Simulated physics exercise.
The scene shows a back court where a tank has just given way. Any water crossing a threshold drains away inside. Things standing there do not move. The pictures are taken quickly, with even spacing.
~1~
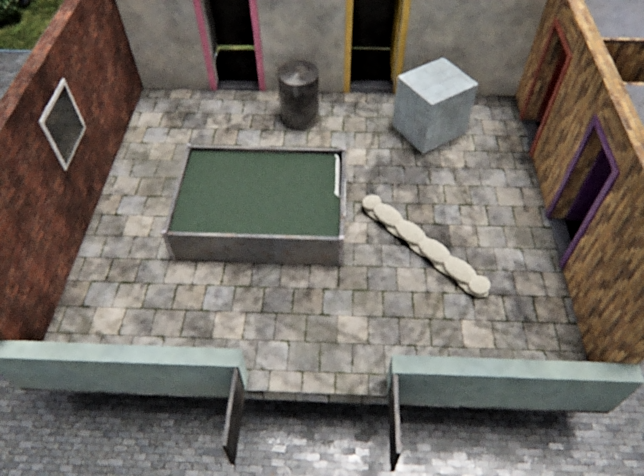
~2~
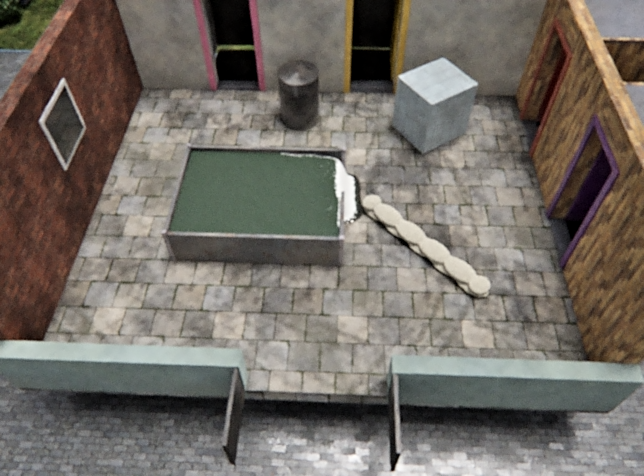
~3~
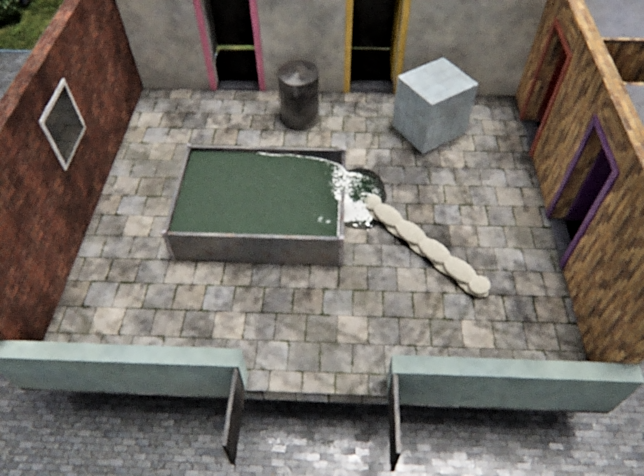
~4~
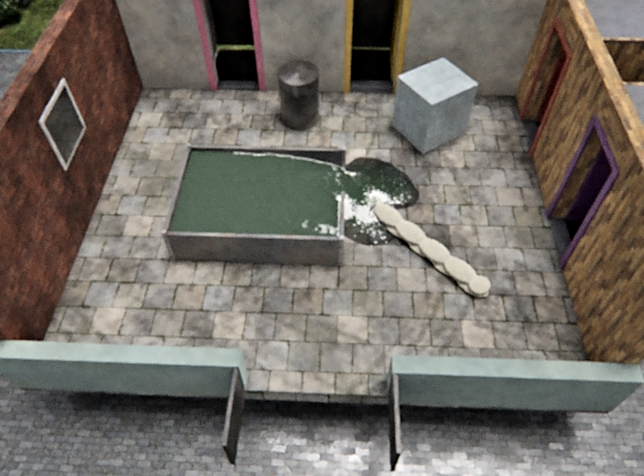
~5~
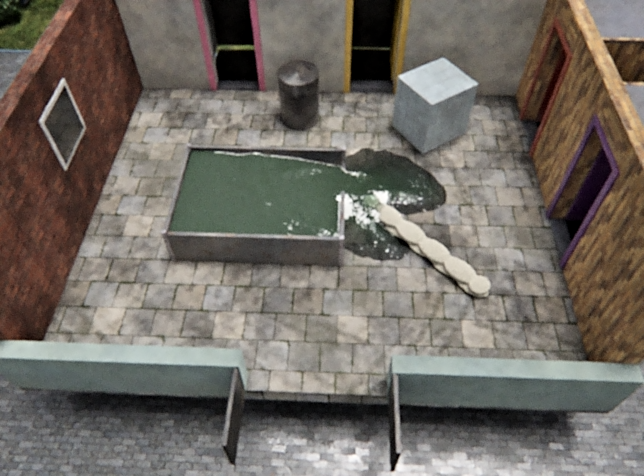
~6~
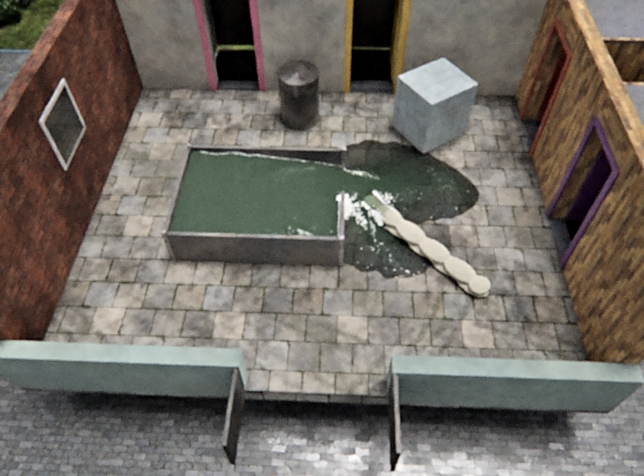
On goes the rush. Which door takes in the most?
The red door.
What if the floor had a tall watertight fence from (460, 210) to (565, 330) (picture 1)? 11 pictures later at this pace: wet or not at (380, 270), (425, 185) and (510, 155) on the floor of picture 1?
The first is soaked, the second soaked, the third soaked.
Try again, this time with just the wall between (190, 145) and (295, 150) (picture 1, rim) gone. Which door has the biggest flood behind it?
I'd point to the door marked pink.
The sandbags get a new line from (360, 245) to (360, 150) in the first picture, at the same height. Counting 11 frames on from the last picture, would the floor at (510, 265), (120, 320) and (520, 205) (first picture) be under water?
In the order given: Inundated, then spared, then inundated.
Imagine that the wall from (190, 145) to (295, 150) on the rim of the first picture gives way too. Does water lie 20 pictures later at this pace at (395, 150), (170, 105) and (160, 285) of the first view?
One by one: Waterlogged, waterlogged, bare.
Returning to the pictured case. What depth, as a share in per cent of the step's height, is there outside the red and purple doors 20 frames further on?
The first is near 360 per cent, the second near 270 per cent.
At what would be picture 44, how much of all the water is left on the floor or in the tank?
Around 88 parts in a hundred.
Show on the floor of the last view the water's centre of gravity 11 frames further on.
Somewhere near (316, 210).
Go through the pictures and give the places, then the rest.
The first frame shows the tank at (260, 192) is whole and still.
In the second frame, water pours out at (341, 191) and has run to (349, 178).
In the third frame, the front is at (370, 225), out from the gap at (341, 191).
In the fourth frame, the front is at (410, 189), out from the gap at (341, 191).
In the fifth frame, water pours out at (341, 191) and has run to (438, 187).
In the sixth frame, water pours out at (341, 190) and has run to (473, 193).
A moment on, water covers 25 % of the floor; pink door not reached, purple door not reached, red door not reached, yellow door not reached.
Next, water covers 35 % of the floor; pink door not reached, purple door a trickle in, red door some in, yellow door wet at the sill, nothing in.
Then, water covers 45 % of the floor; pink door wet at the sill, nothing in, purple door some in, red door a lot in, yellow door wet at the sill, nothing in.
Later, water covers 55 % of the floor; pink door wet at the sill, nothing in, purple door a lot in, red door a lot in, yellow door wet at the sill, nothing in.
In the end, water covers 85 % of the floor; pink door wet at the sill, nothing in, purple door a lot in, red door a lot in, yellow door wet at the sill, nothing in; the red door has let in the most.
